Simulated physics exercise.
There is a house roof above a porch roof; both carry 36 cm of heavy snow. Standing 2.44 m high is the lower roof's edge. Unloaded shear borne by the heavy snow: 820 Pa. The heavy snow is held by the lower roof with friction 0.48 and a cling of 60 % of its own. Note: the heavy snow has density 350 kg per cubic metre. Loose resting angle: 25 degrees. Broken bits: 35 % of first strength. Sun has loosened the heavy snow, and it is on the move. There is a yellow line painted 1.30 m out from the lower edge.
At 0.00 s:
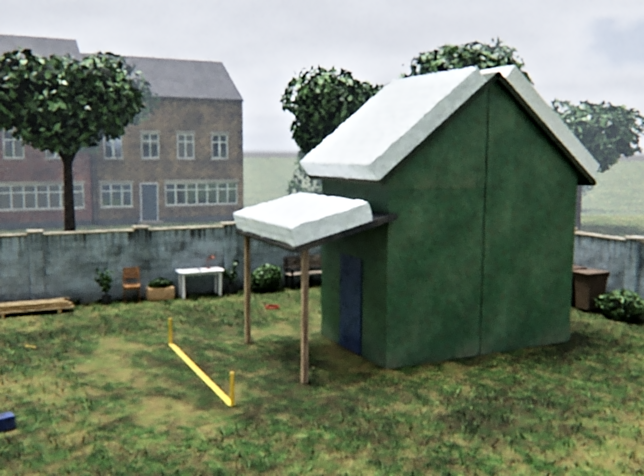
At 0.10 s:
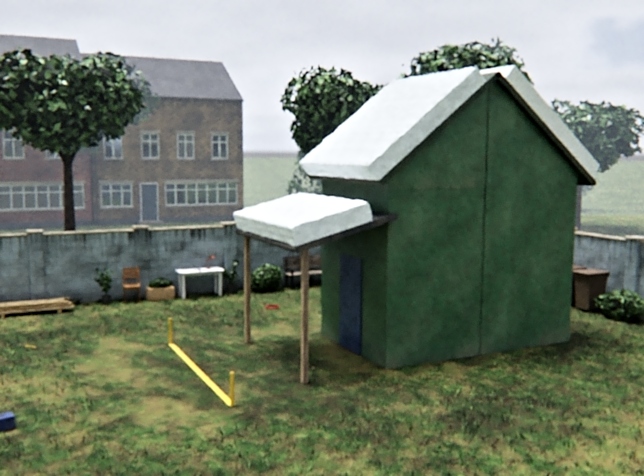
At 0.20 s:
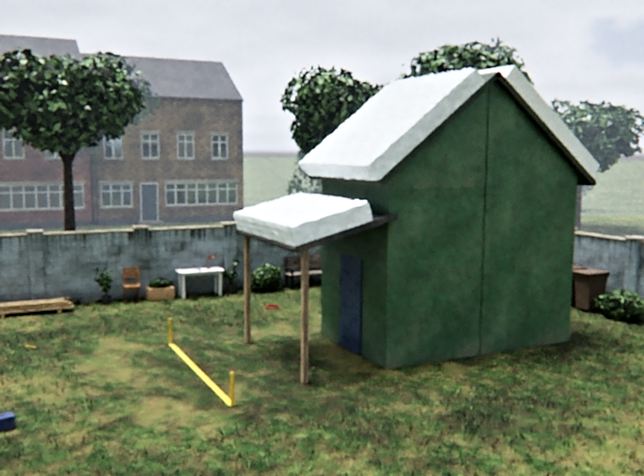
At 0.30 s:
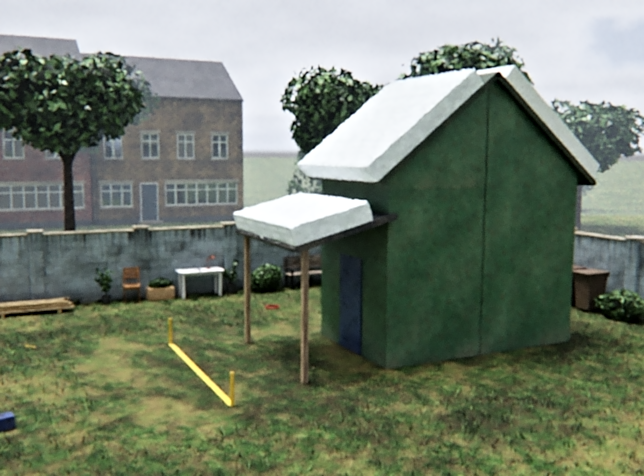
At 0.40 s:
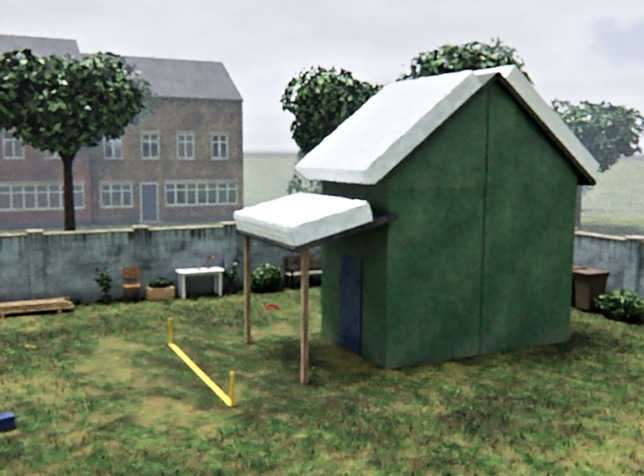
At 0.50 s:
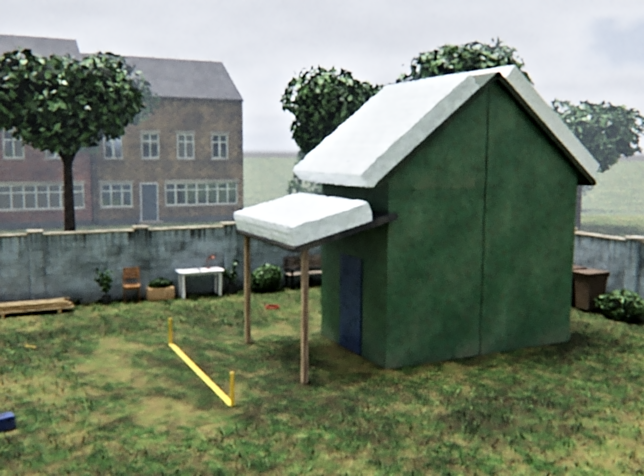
Thick snow slowly sliding down the upper roof of a green house, its edge creeping slightly out above the snow-covered porch roof.
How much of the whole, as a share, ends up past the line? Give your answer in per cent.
Something like 3 per cent.
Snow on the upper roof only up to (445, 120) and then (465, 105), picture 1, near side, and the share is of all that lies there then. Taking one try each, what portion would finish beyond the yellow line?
First try roughly 0 %, second roughly 0 %.
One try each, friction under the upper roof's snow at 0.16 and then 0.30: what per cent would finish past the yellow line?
30 %, then 20 %.
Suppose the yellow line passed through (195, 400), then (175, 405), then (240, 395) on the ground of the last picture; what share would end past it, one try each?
The three tries give 0 %, 0 % and 8 % in turn.
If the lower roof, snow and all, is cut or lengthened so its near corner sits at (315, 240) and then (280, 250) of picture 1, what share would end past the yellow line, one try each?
8 %, then 0 %.
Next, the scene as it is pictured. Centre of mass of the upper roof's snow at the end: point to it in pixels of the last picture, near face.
Somewhere about (320, 257), I'd say.
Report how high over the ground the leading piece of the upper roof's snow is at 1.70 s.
2.8 m, more or less.
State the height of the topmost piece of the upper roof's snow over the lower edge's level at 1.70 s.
2.0 m or thereabouts.
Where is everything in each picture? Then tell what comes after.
In the first frame, foremost bit of the heavy snow at (379, 167).
In the second frame, foremost bit of the heavy snow at (378, 167), its middle shifted 8 mm.
In the third frame, foremost bit of the heavy snow at (377, 168), its middle shifted 3.0 cm.
In the fourth frame, foremost bit of the heavy snow at (376, 170), its middle shifted 7.0 cm, 2 % of it past the upper edge, in one piece.
In the fifth frame, foremost bit of the heavy snow at (374, 174), its middle shifted 13 cm, 4 % of it past the upper edge, in one piece.
In the sixth frame, foremost bit of the heavy snow at (371, 168), its middle shifted 20 cm, 7 % of it past the upper edge, in one piece.
After 1.05 s, none is below the lower edge and 0 % is past the line.
After 1.70 s, none is below the lower edge and 0 % is past the line.
After 2.35 s, none is below the lower edge and 0 % is past the line.
After 3.00 s, 18 % is below the lower edge and 1 % is past the line.
After 6.00 s, 32 % is below the lower edge and 3 % is past the line.
